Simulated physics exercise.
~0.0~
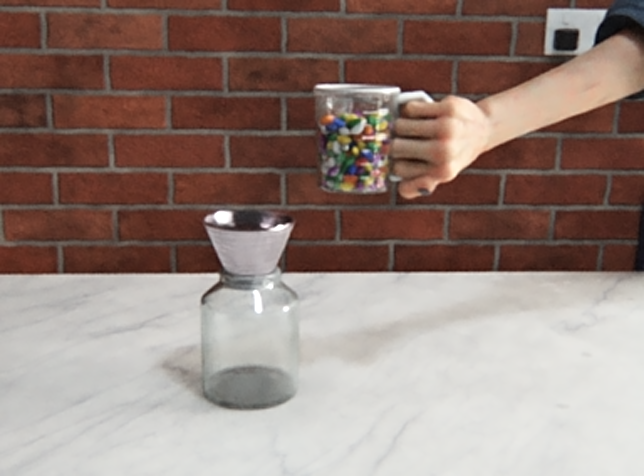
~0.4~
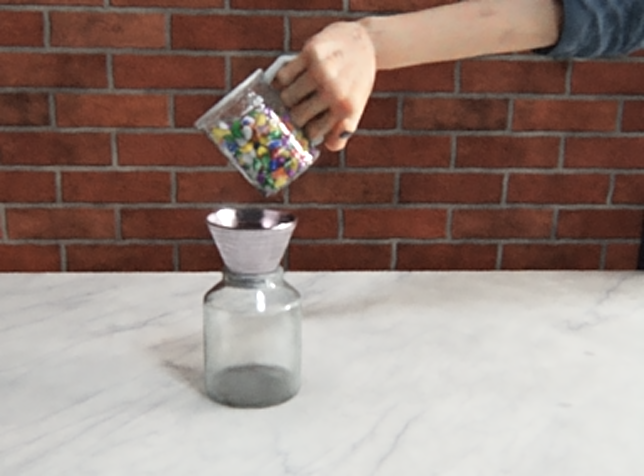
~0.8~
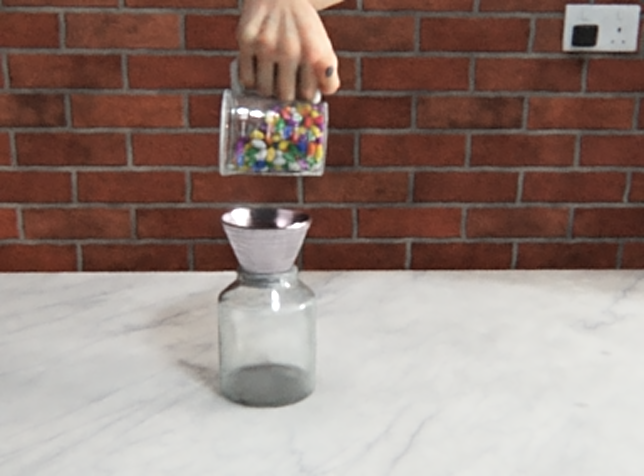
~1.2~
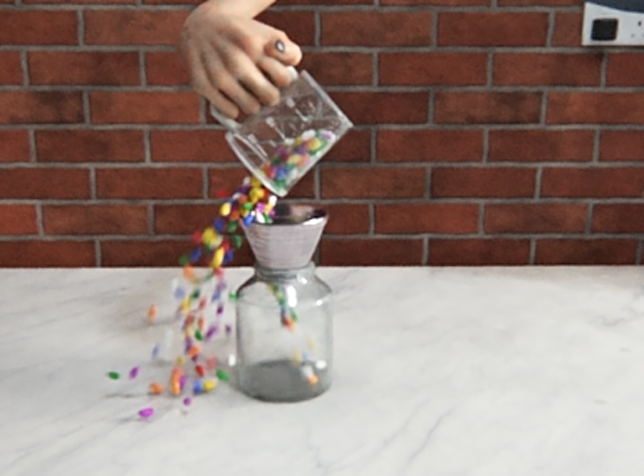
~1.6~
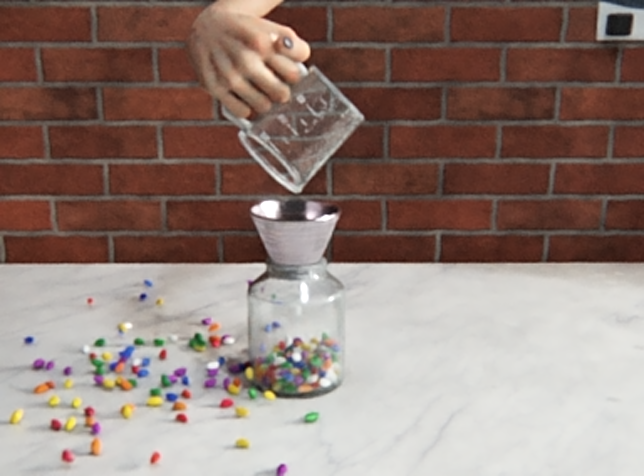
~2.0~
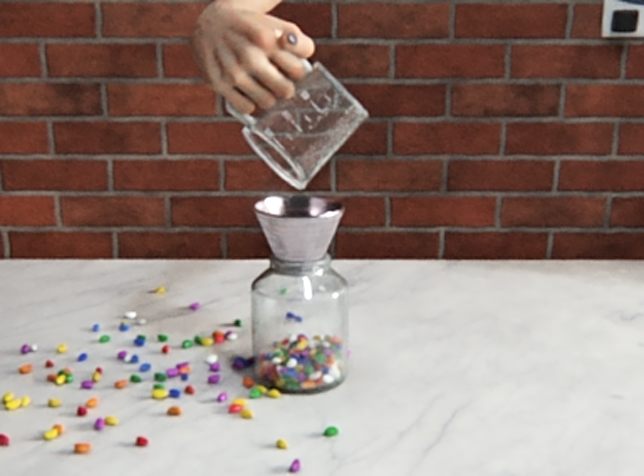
A hand holds a clear glass mug full of colourful jelly beans above a white marble table, seen from the front against a red brick wall. Below and to the left stands a clear glass jar with a silvery funnel in its mouth. The hand carries the mug left over the funnel, tipping it onto its side. As it tilts further, the beans pour out, many spilling past the funnel's left side while others drop into the jar. The mug ends up empty and tipped downward, with a colourful heap in the jar and many beans scattered across the table, mostly to the left.
